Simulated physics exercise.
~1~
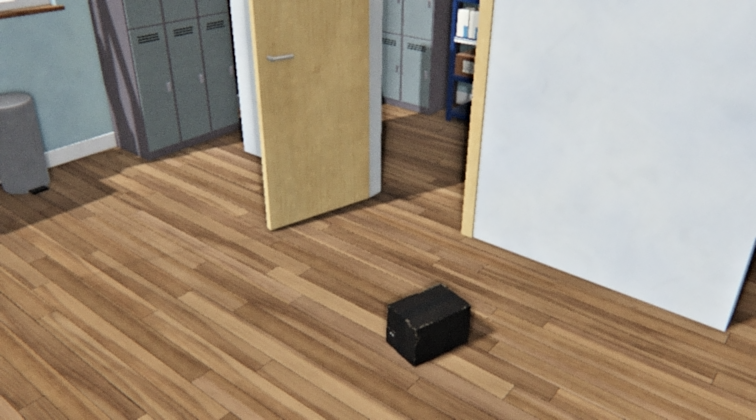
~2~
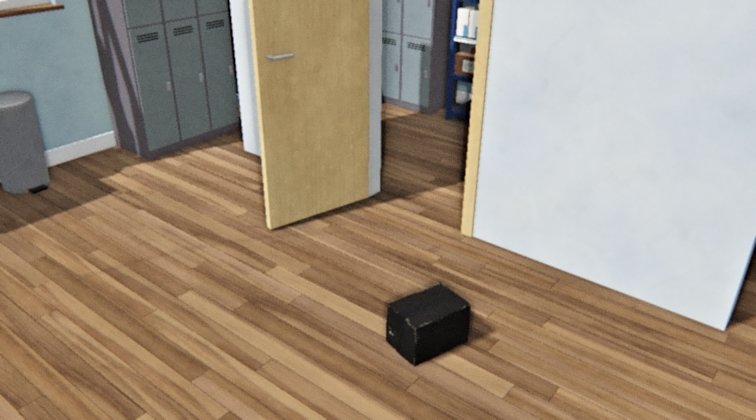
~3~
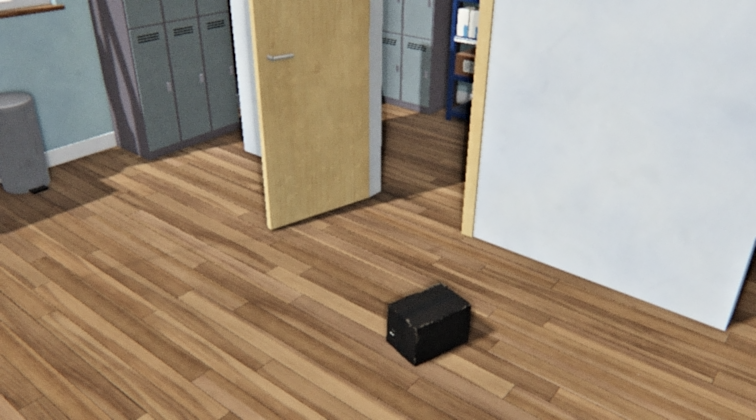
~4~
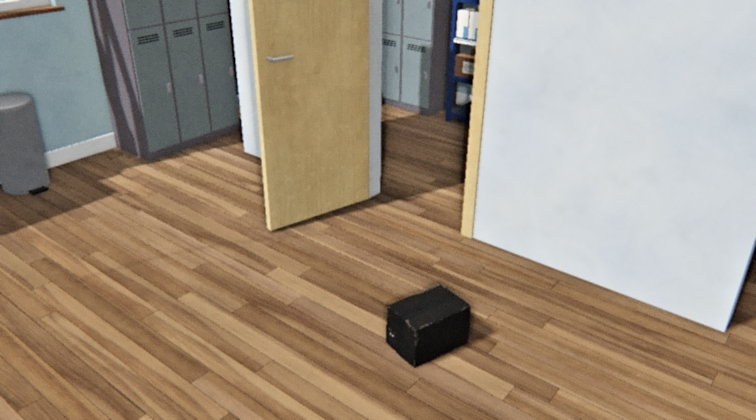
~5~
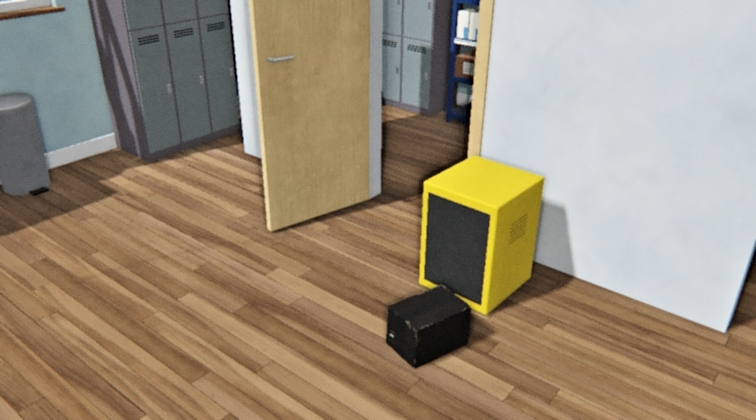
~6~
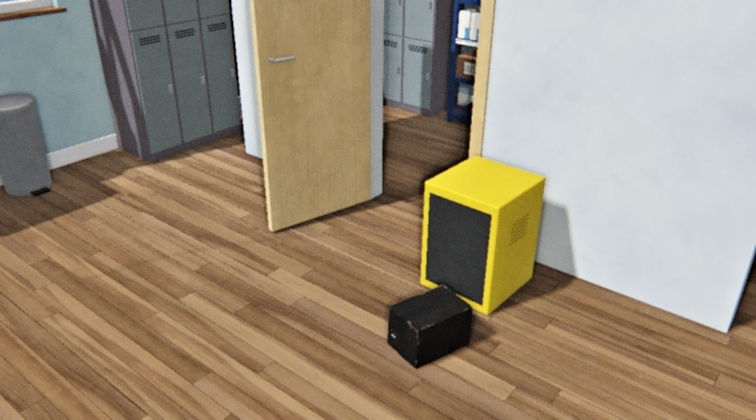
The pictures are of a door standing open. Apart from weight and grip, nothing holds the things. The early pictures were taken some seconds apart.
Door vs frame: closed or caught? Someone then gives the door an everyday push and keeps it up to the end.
Turns out the door touches the frame just fine.
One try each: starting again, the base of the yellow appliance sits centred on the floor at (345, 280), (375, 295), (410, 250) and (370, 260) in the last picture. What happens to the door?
Door, in order of tries: Obstructed, fully closed, obstructed, obstructed.
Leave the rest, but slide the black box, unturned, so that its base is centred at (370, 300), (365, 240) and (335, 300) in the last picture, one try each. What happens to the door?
The door meets the jamb in the first try, is obstructed in the second and meets the jamb in the third.
Then, 1.00 s later than the last frame, door at 72°.
Then, 1.80 s later than the last frame, door at 33°.
When it is over, door at 0°; both as before. End places, in pixels of the last picture, yellow appliance near (481, 232).
